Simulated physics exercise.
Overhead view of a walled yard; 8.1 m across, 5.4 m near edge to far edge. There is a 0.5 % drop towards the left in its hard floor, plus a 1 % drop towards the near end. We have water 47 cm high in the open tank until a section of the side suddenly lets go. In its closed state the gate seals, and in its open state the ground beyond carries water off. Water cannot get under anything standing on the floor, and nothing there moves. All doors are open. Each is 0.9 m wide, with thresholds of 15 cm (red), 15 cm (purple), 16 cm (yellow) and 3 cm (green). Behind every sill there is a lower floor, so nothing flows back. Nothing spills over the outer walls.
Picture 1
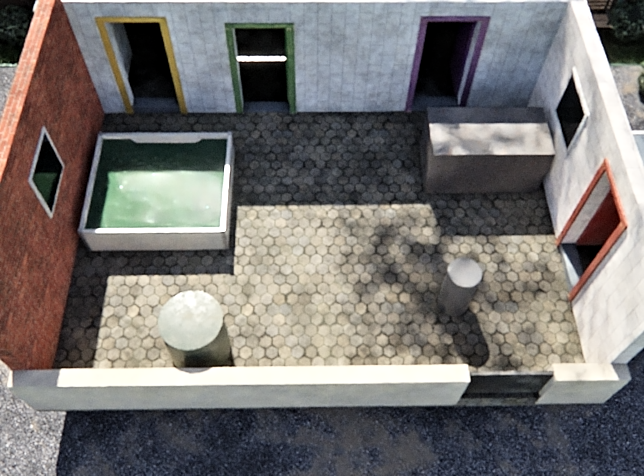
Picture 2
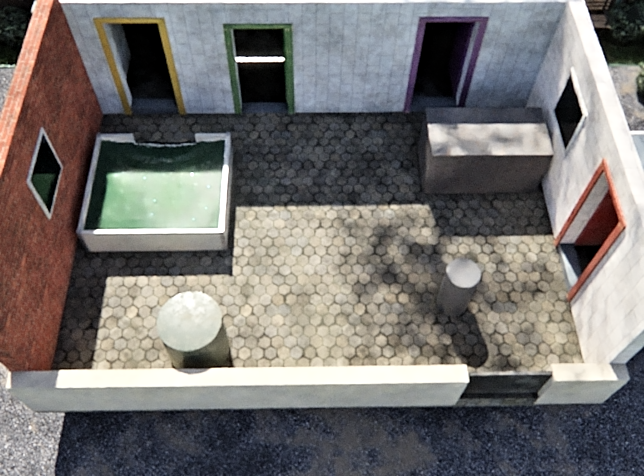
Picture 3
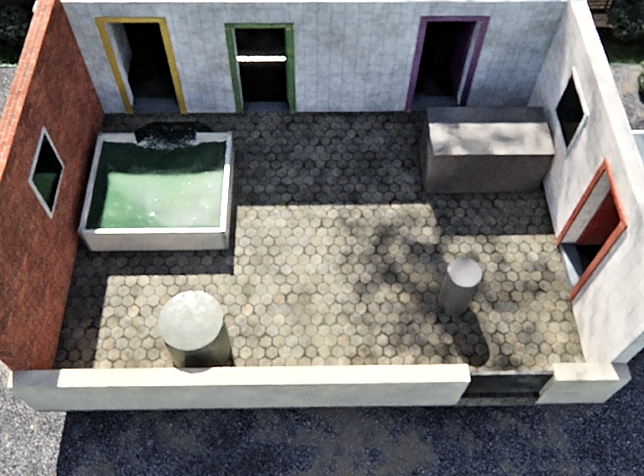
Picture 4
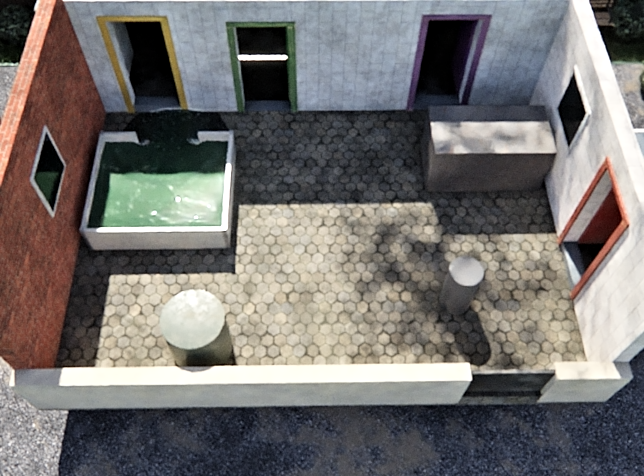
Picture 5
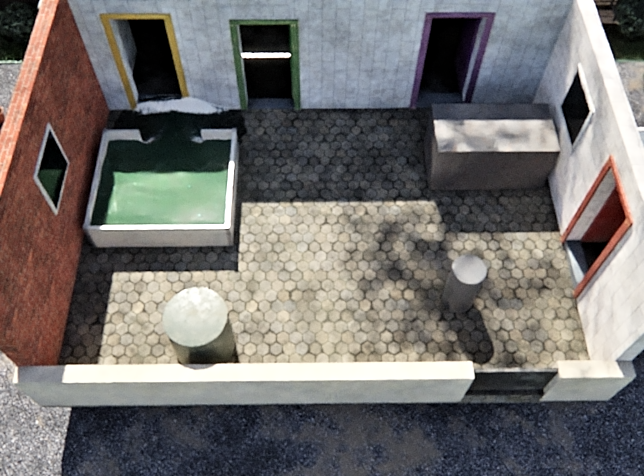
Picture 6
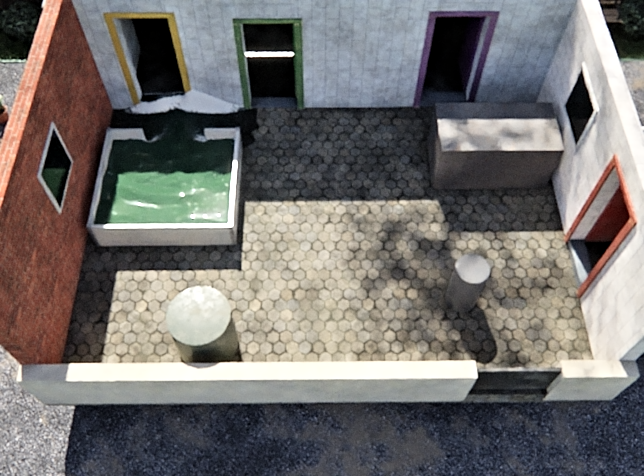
In a walled yard, green water pours over the open tank's far side and spreads behind it.
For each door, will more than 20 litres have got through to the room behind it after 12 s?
The red door: No, not more than 20 litres; the purple door: No, not more than 20 litres; the yellow door: Yes, more than 20 litres; the green door: Yes, more than 20 litres.
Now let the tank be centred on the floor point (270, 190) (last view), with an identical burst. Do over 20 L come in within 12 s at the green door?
Lab note: Green door, limit broken.
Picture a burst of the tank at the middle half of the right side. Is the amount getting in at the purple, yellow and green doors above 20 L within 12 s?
Door purple stays within, door yellow stays within, door green stays within.
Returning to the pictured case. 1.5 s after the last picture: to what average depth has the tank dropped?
The average depth is around 29 cm.
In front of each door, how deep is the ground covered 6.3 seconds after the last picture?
In centimetres, the red door has 1, the purple door 3, the yellow door 13 and the green door 5.
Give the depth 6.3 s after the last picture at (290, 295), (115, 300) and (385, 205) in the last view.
1, 1 and 3 cm, respectively.
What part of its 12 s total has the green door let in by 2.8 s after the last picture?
By that time, around 35 per cent.
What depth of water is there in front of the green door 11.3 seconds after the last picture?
Roughly 3.5 centimetres.
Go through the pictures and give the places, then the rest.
The first picture shows still water, 47 cm deep, in the open tank at (160, 183).
In the second picture, the front is at a hidden place, 0.6 m from the gap on the open tank's far side; 0.2 m2 of floor is under water; 47 cm left at the back of the open tank.
In the third picture, the front is at (199, 126), 0.8 m from the gap on the open tank's far side; 0.9 m2 of floor is under water; 47 cm left at the back of the open tank.
In the fourth picture, water pours out on the open tank's far side and has run 1.1 m, to (208, 113); typically 8 cm deep outside, 47 cm at the open tank's back.
In the fifth picture, the front is at (237, 111), 1.4 m from the gap on the open tank's far side; 1.9 m2 of floor is under water; 47 cm left at the back of the open tank.
In the sixth picture, the front is at (253, 110), 1.6 m from the gap on the open tank's far side; 2.0 m2 of floor is under water; 47 cm left at the back of the open tank.
Then, 0.7 s after the last picture water covers 10 % of the floor and is deepest (34 cm) near (189, 115); red door not reached, purple door not reached, yellow door 31 cm at the sill, 51 L in, green door 7 cm at the sill, 0 L in.
Then, 1.5 s after the last picture water covers 20 % of the floor and is deepest (32 cm) near (113, 115); red door not reached, purple door not reached, yellow door 30 cm at the sill, 114 L in, green door 7 cm at the sill, 5 L in.
Then, 2.8 s after the last picture water covers 40 % of the floor and is deepest (25 cm) near (117, 145); red door not reached, purple door 2 cm at the sill, 0 L in, yellow door 21 cm at the sill, 171 L in, green door 6 cm at the sill, 14 L in.
Then, 6.3 s after the last picture water covers 60 % of the floor and is deepest (15 cm) near (117, 145); red door not reached, purple door 3 cm at the sill, 0 L in, yellow door 13 cm at the sill, 193 L in, green door 5 cm at the sill, 34 L in.
Then, 11.3 s after the last picture water covers 85 % of the floor and is deepest (11 cm) near (117, 145); red door 2 cm at the sill, 0 L in, purple door 5 cm at the sill, 0 L in, yellow door 9 cm at the sill, 194 L in, green door 3 cm at the sill, 43 L in.
